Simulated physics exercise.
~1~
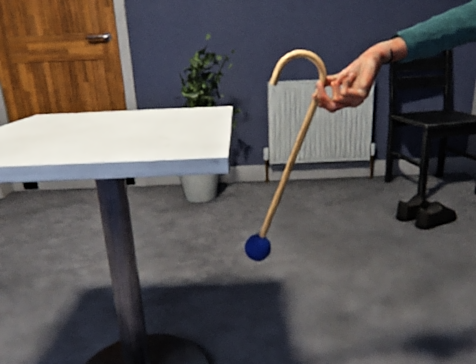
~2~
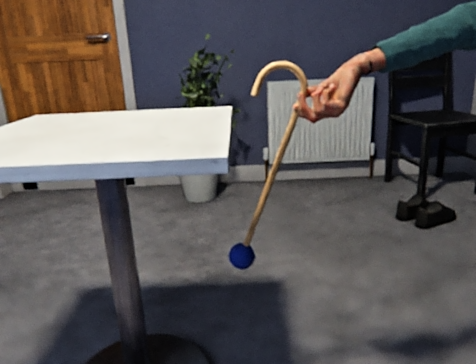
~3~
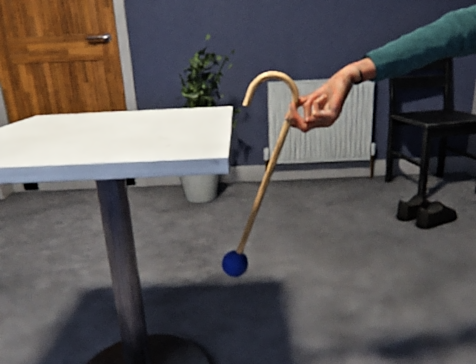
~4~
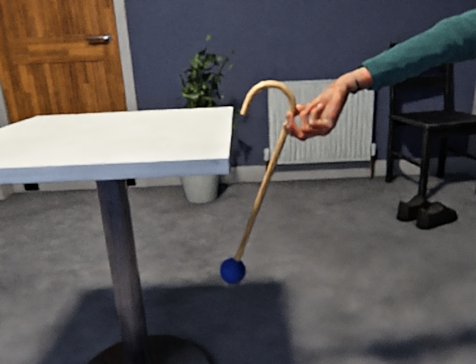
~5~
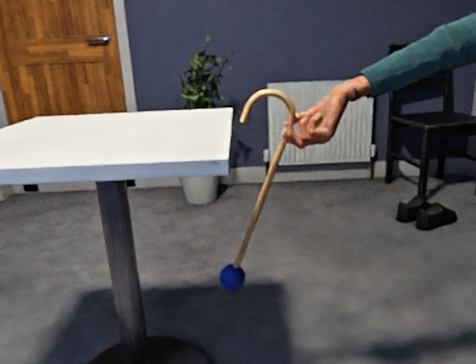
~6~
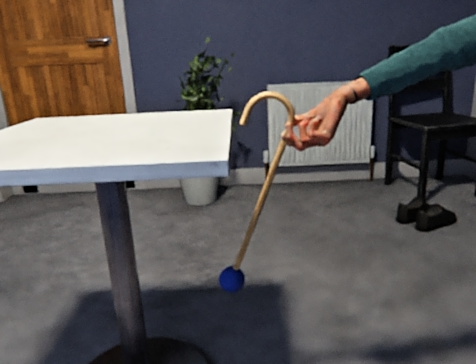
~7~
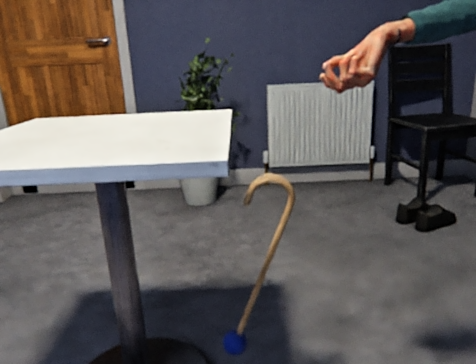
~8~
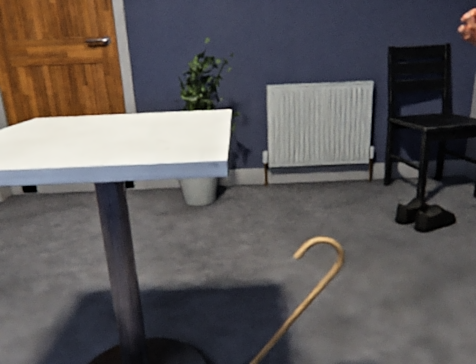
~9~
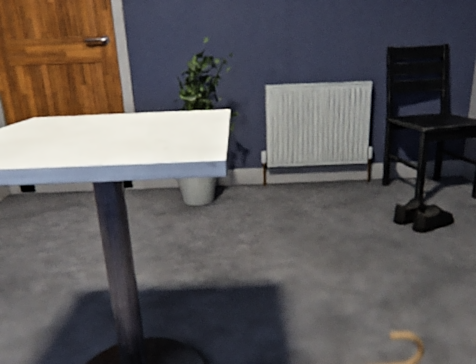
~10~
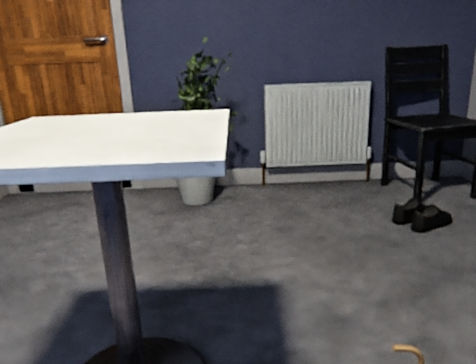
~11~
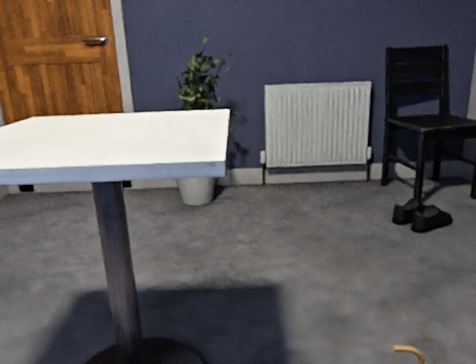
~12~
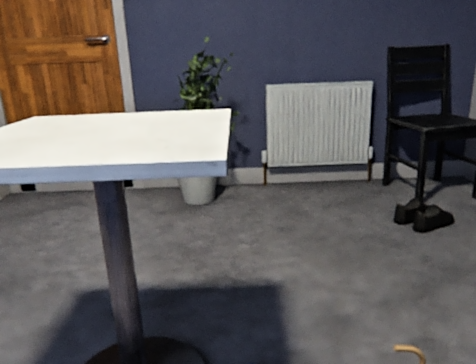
In a grey-carpeted room with dark blue walls, a slightly swaying camera looks past a white table on the left toward a wooden door, a potted plant, a pale radiator and a black chair. A hand reaching in from the right holds a hooked wooden stick with a blue ball at its lower end. It moves the stick left and slightly down, bringing the hook close to the table's edge, and pauses. The hand lets go and withdraws, and the stick drops past the edge without catching. It tips over toward the lower right, leaving only part of the hook visible at the bottom.
